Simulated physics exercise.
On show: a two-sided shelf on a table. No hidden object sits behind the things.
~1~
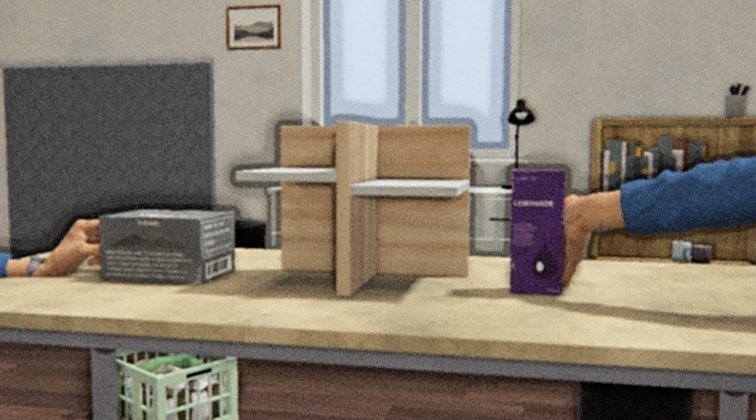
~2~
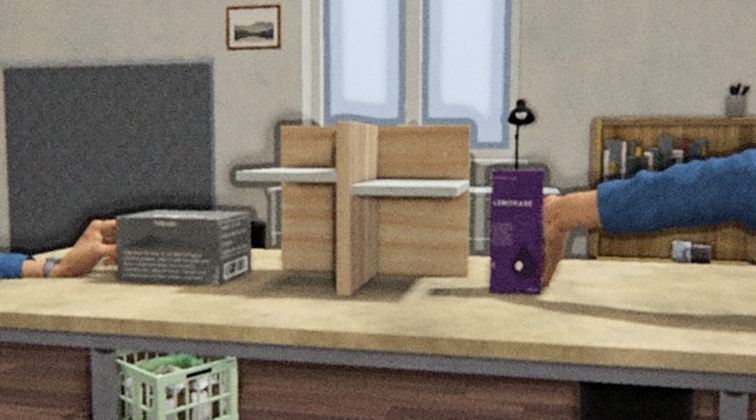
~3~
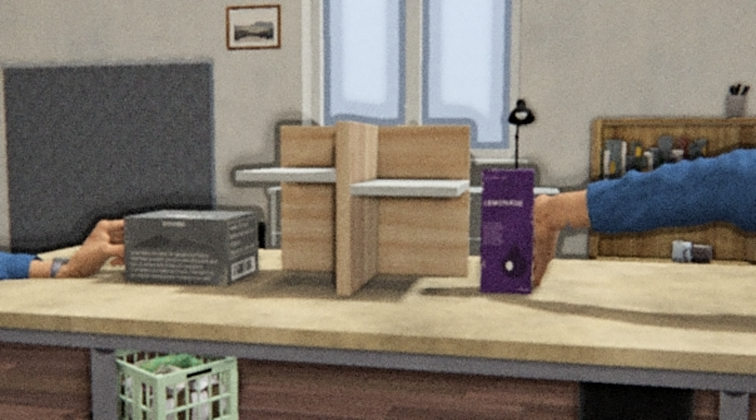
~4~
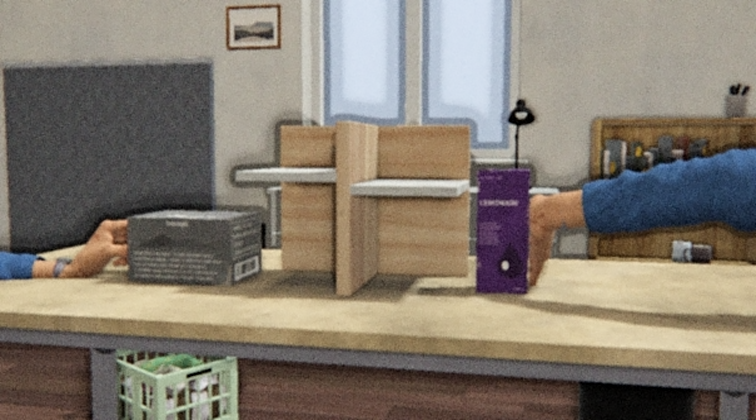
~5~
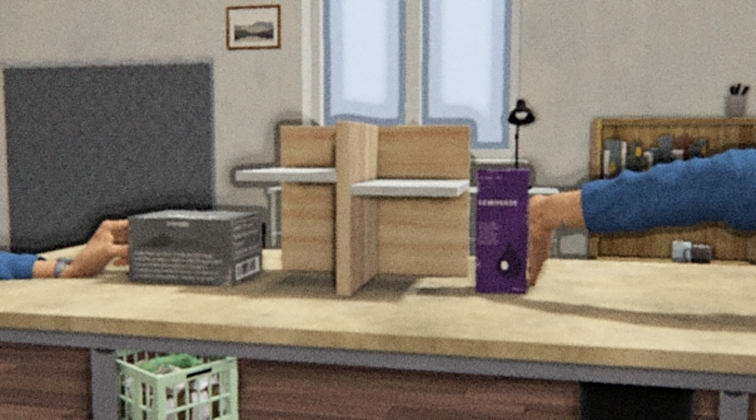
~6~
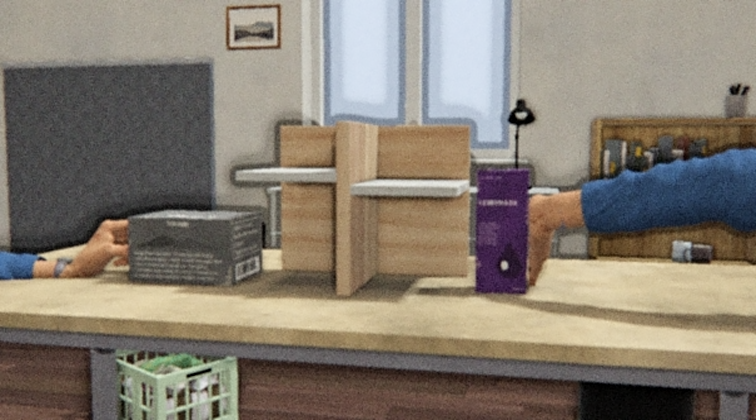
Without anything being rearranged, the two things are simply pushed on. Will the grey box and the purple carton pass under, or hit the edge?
Grey box - passes under, purple carton - hits the edge.
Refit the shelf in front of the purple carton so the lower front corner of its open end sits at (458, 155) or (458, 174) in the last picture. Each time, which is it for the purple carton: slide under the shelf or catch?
The purple carton: First passes beneath, then snags.
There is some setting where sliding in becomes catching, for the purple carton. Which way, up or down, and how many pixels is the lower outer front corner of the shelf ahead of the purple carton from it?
Up by around 24 pixels.
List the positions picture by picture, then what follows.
In the first frame, hands sliding the things forward; grey box (170, 245); purple carton (537, 231); shelf (360, 204).
In the second frame, hands sliding the things forward; purple carton (516, 231); shelf (360, 204).
In the third frame, hands sliding the things forward; grey box (194, 246); shelf (360, 204).
In the fourth frame, hands sliding the things forward; purple carton (503, 231); shelf (360, 204).
In the fifth frame, hands sliding the things forward; grey box (198, 246); shelf (360, 204).
In the sixth frame, hands sliding the things forward; grey box (198, 246); purple carton (502, 231); shelf (360, 204).
Then, 0.46 s past the last view, grey box sliding up to the opening near (229, 247); purple carton stopped at the opening near (488, 230).
Finally, the grey box slides in, near (290, 249); the purple carton catches on the edge, near (488, 230).
